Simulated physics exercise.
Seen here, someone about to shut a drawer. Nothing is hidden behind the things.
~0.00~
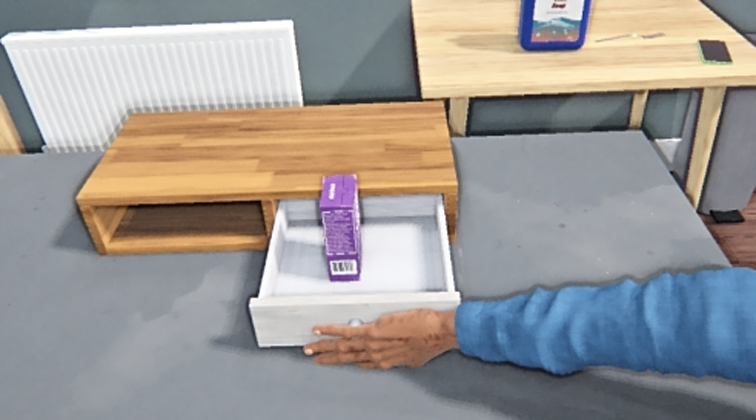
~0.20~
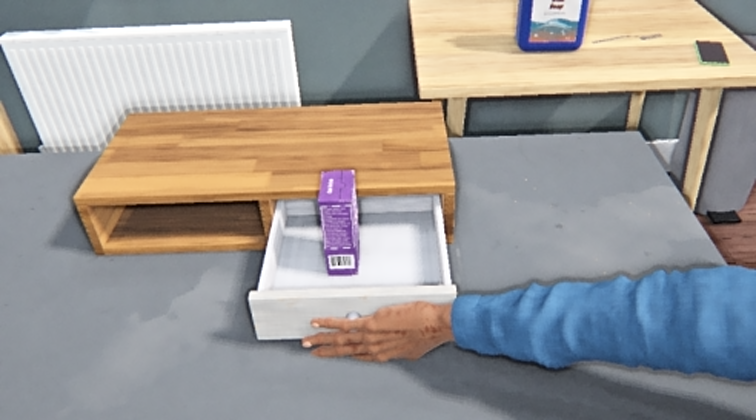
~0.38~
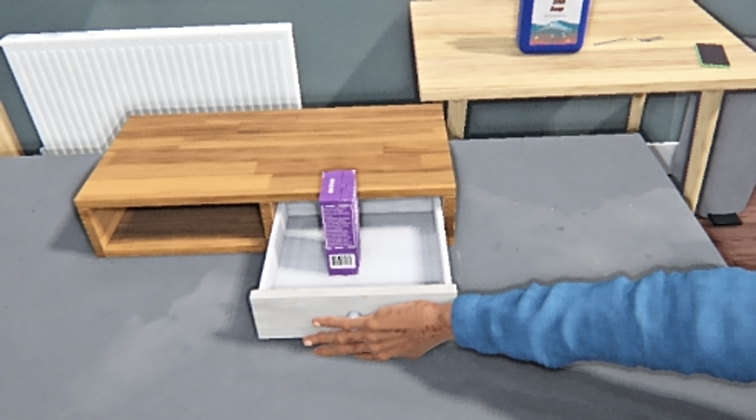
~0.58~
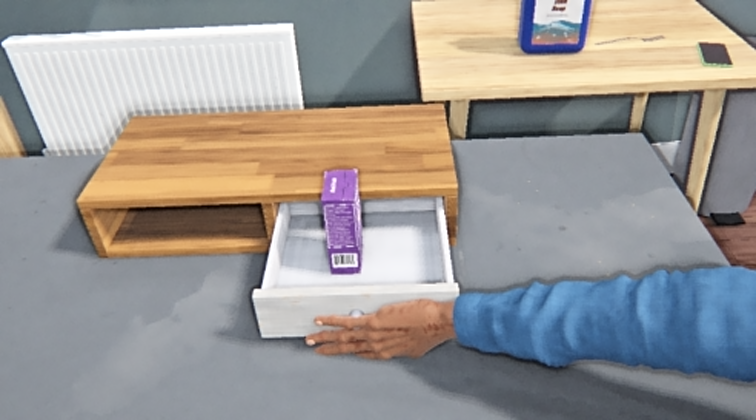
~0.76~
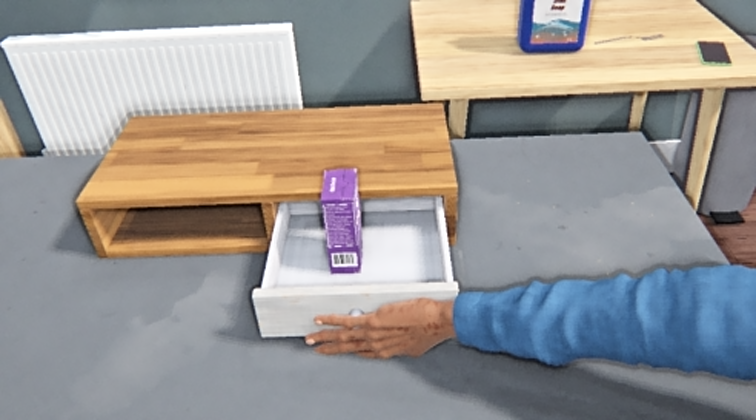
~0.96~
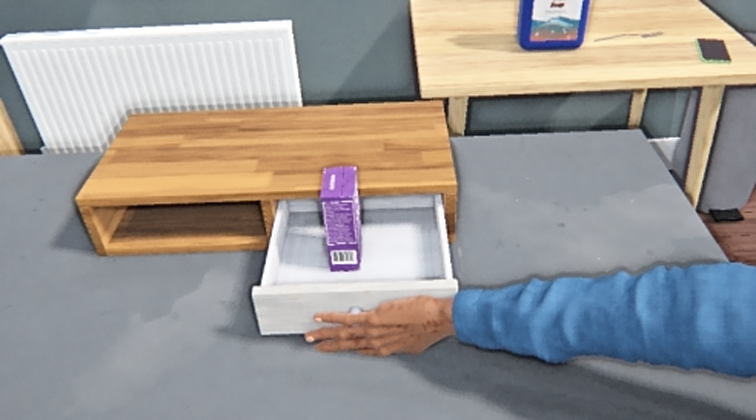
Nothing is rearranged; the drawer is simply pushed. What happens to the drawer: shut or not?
The drawer stays ajar.
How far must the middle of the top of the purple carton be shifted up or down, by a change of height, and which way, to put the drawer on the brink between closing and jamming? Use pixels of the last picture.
Roughly 40 pixels down.
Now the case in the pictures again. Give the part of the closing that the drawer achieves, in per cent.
Roughly 55 per cent.
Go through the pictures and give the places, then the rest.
In the first frame, drawer (359, 259) wide open; purple carton (343, 230).
In the second frame, drawer (357, 254) wide open; chest (279, 174).
In the third frame, drawer (357, 253) wide open; purple carton (342, 224).
In the fourth frame, drawer (360, 253) wide open; chest (282, 177).
In the fifth frame, drawer (359, 252) wide open; purple carton (344, 223).
In the sixth frame, drawer (359, 249) wide open; chest (281, 174).
Around 1.28 s, drawer starting in.
Around 1.48 s, drawer about half in.
Finally (2.4 s), the drawer will not close.
